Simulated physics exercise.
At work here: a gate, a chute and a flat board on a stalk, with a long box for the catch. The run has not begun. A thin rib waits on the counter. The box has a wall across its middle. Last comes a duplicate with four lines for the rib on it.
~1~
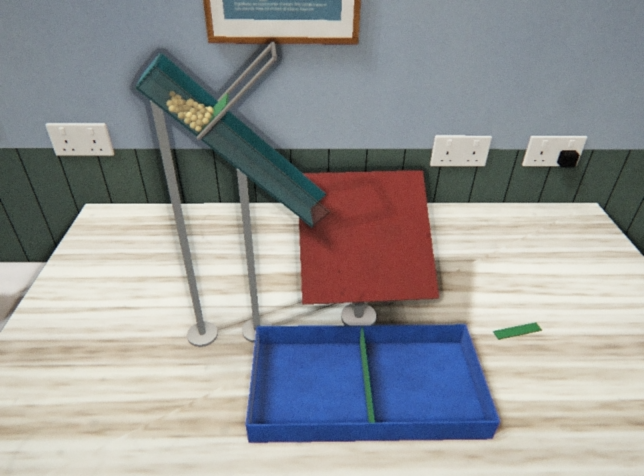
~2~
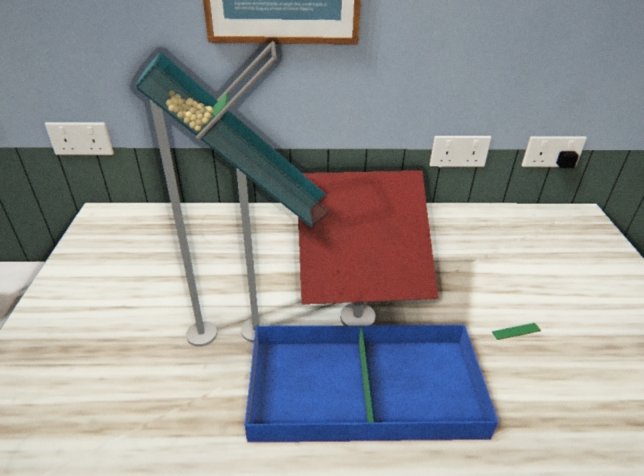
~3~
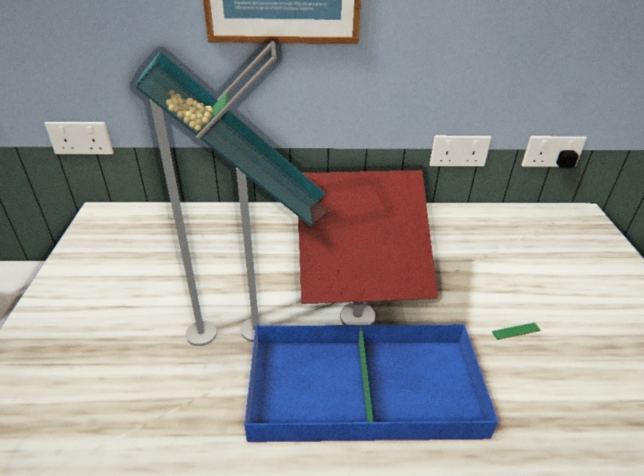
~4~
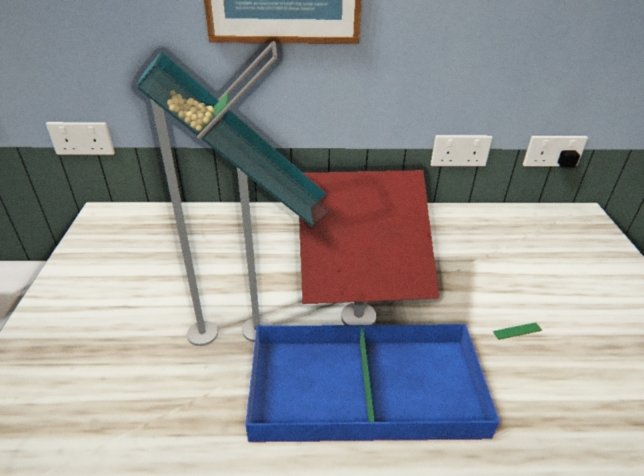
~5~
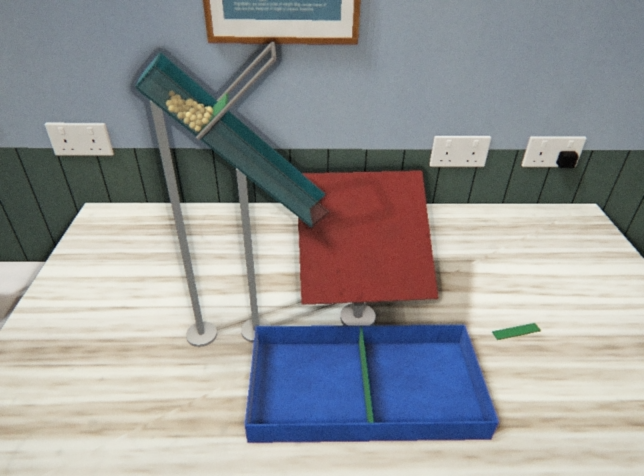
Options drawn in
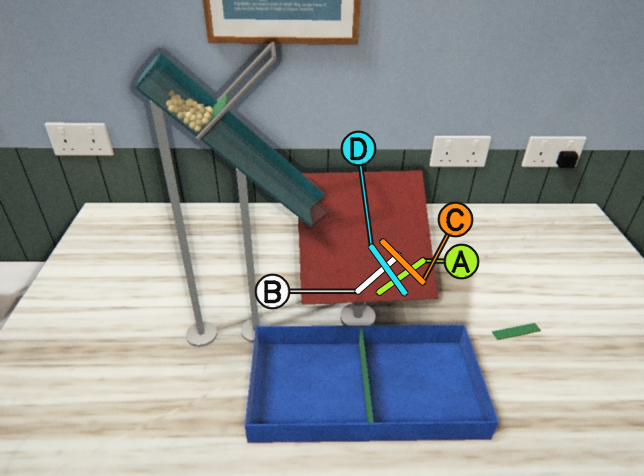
A pale wood-grain table fills the lower view, seen from the front and slightly above, against a blue-grey wall with dark green panelling, white sockets and part of a framed print. A teal chute on grey stands holds pale beans behind a gate at upper left, sloping toward a tilted red board above a blue box with a green divider, a green strip lying right. Nothing visibly moves, and the camera stays still.
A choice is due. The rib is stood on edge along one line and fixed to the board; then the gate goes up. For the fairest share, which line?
A beats the others.
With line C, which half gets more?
More lands on the right.
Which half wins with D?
Right.
On the marked copy, line A from (423, 260) to (379, 292); line B from (398, 255) to (357, 291); line C from (382, 241) to (422, 282); line D from (371, 246) to (404, 292).
With A, of what is caught, close to a third in the left half, close to two thirds in the right.
With B, of what is caught, the bulk in the left half, a small share in the right.
With C, of what is caught, a small share in the left half, all but a few in the right.
With D, of what is caught, a small share in the left half, the bulk in the right.
